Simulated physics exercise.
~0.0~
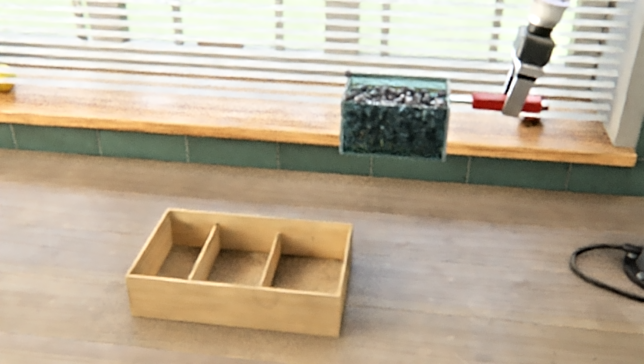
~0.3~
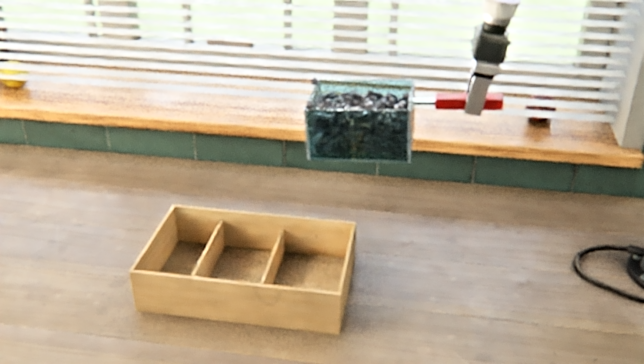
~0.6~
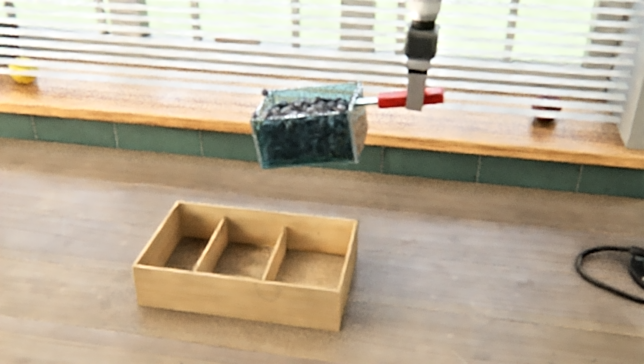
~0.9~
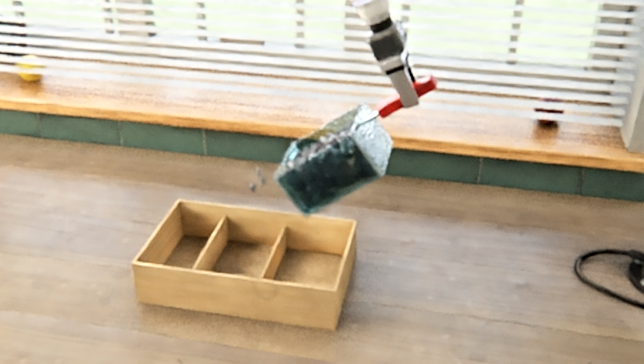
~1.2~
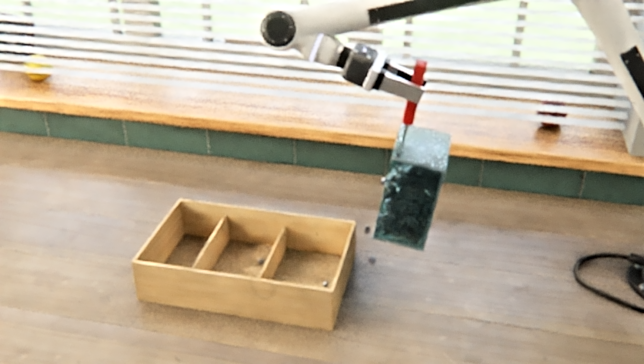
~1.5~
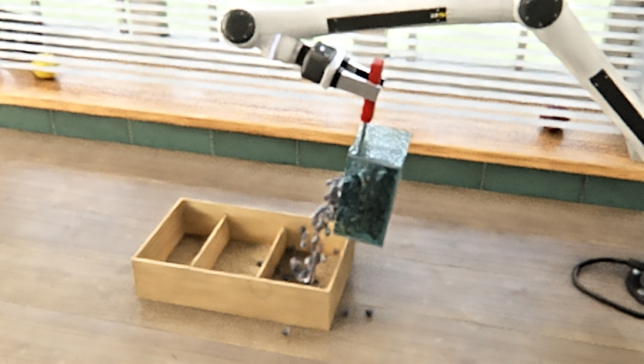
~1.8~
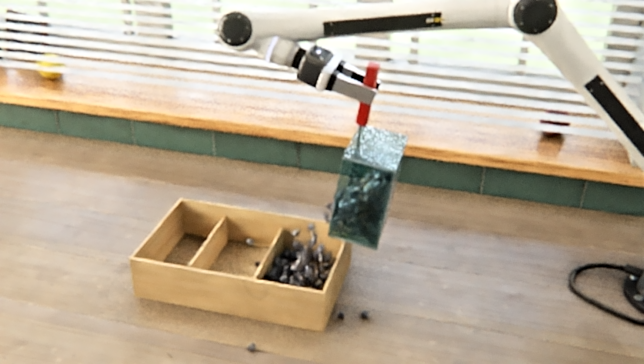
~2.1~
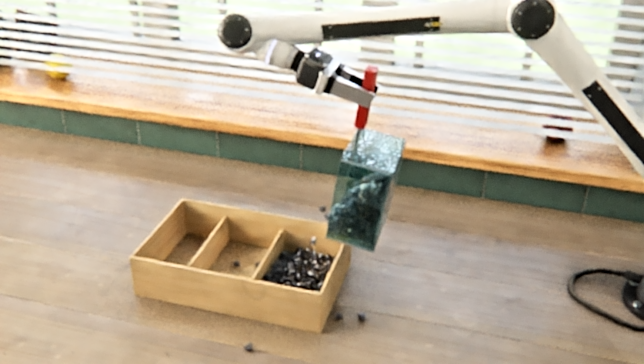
Robot arm carrying a clear box of dark pebbles left, tipping it and pouring some into a wooden crate's right compartment, scattering a few.
